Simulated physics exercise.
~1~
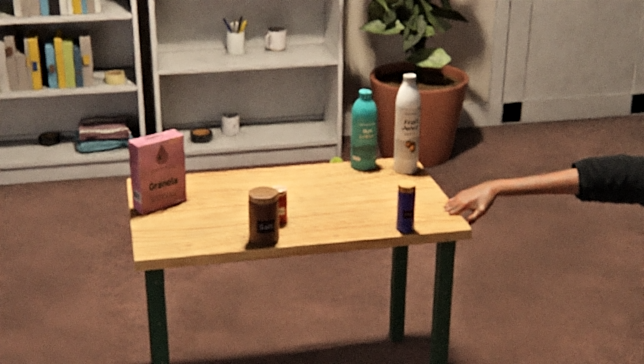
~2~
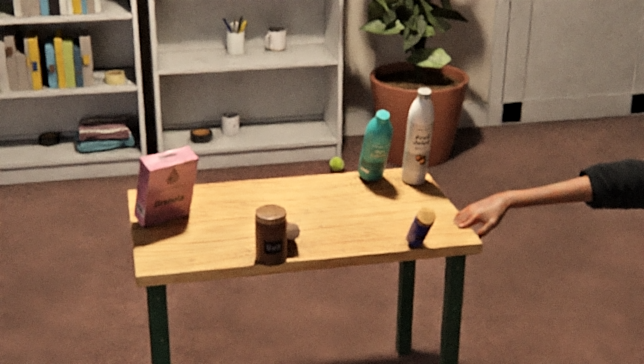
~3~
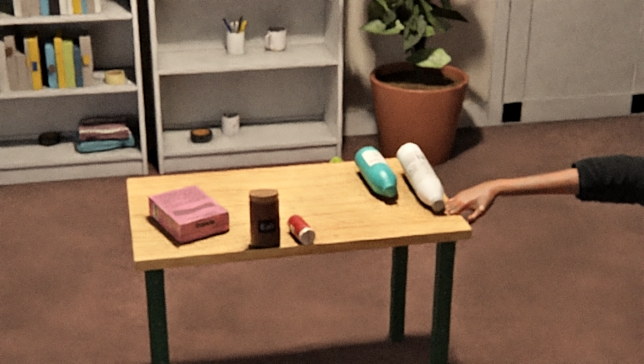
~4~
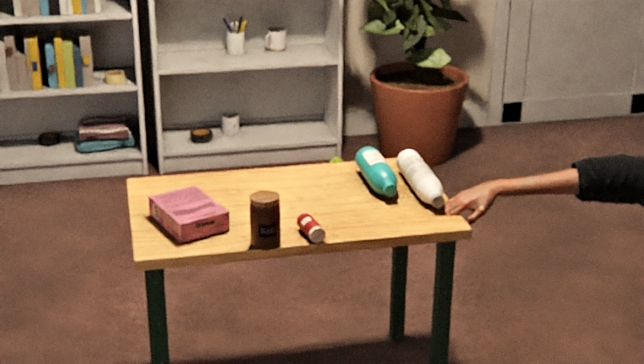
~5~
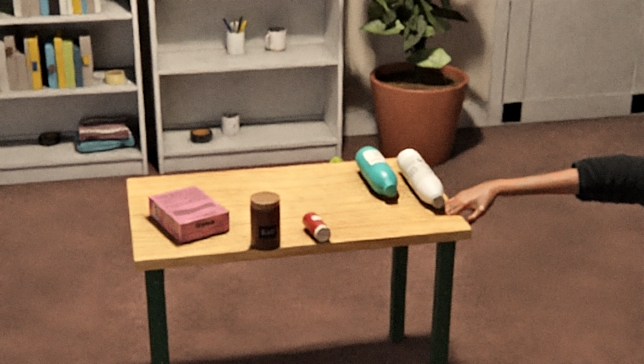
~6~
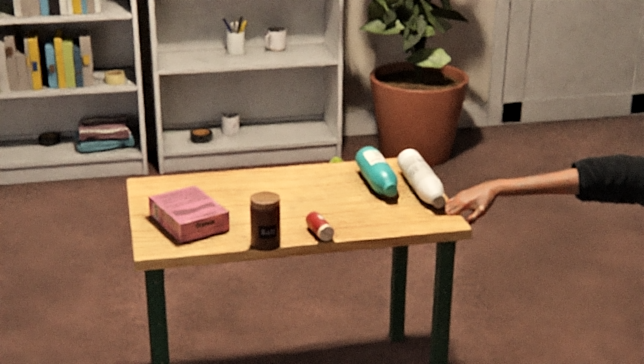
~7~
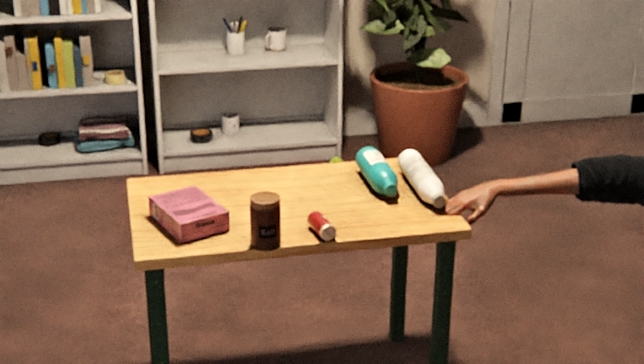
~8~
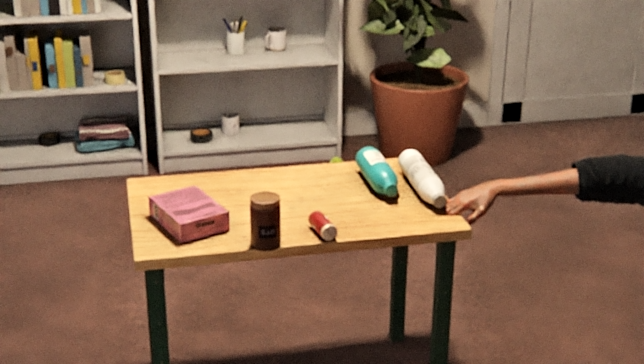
In a room with shelves and a potted plant, a hand at the table's right edge jolted it, and the pink packet, both bottles and a red shaker toppled while a blue one vanished from the top; the brown jar stayed upright as the red shaker rolled slightly right.
